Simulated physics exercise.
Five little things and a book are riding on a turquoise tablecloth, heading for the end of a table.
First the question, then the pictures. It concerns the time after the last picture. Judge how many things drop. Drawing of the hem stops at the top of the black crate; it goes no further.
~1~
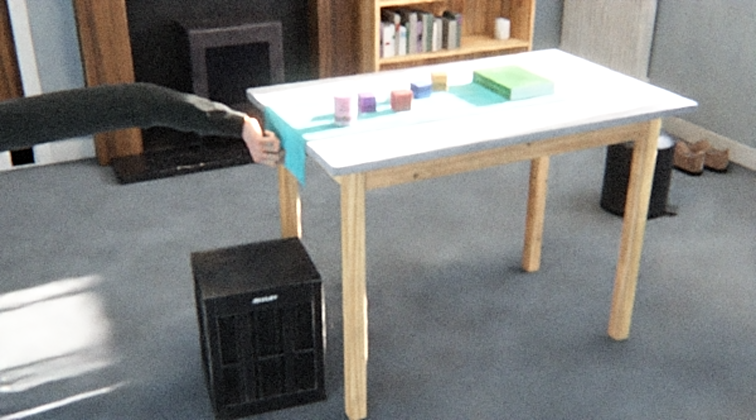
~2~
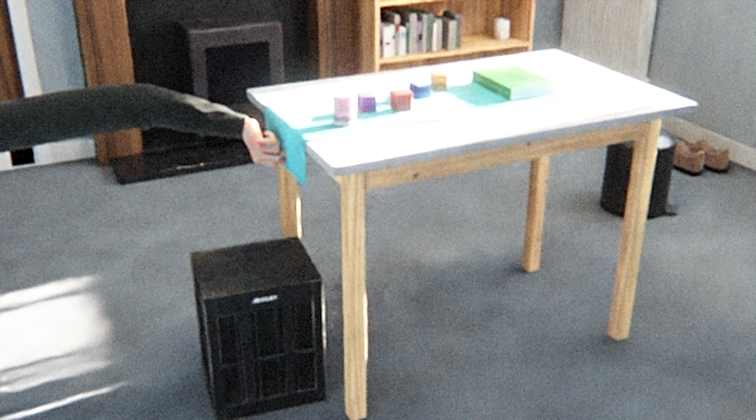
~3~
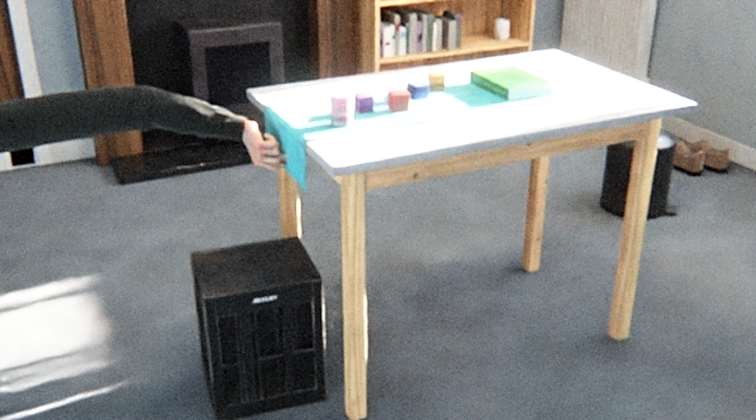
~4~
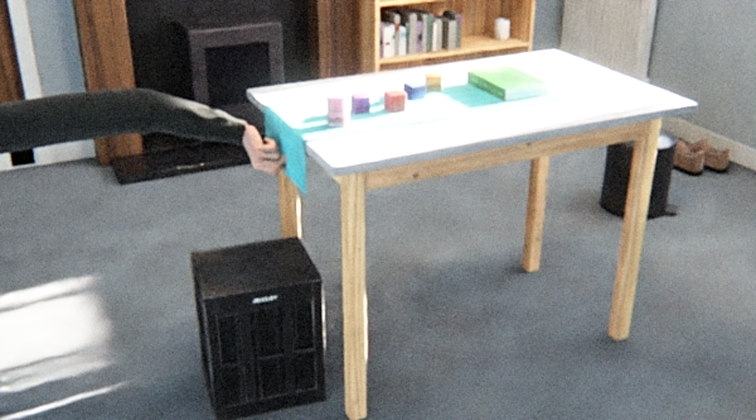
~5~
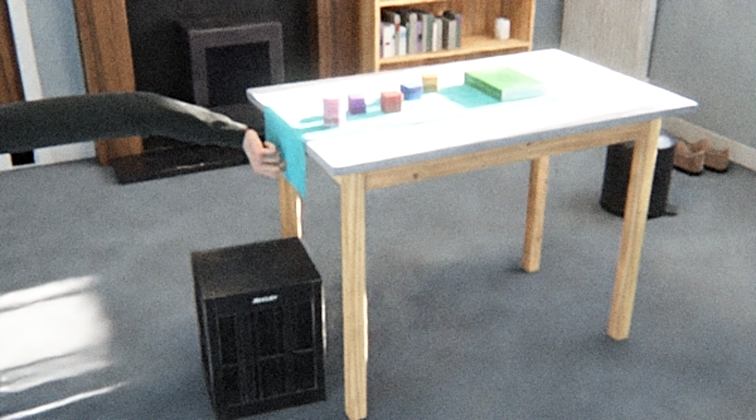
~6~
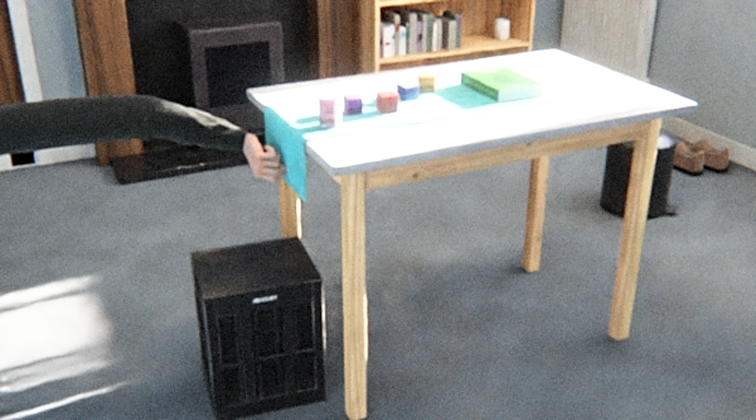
The number of things lost will likely be two.
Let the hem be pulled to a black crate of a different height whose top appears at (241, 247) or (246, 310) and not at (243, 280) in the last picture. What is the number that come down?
Then 1 and 3.
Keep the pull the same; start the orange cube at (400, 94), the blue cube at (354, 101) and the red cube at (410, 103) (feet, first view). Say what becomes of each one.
The orange cube stays put; the blue cube ends up off; the red cube stays put.
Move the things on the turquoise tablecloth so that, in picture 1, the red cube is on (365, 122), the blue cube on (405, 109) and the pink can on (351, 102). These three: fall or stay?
Fate of the red cube: It goes; fate of the blue cube: It stays; fate of the pink can: It goes.
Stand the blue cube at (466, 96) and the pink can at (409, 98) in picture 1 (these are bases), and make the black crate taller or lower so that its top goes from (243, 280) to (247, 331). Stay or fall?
The blue cube ends up still on top and the pink can ends up off the top.
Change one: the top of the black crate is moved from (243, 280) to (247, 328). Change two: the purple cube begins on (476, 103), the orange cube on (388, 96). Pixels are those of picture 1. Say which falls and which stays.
The purple cube ends up still on top and the orange cube ends up off the top.
Soon after, hem near (286, 219); pink can gone.
After that, hem on the crate; pink can and purple cube gone.
In the end, hem on the crate; pink can and purple cube gone. The answer is two.
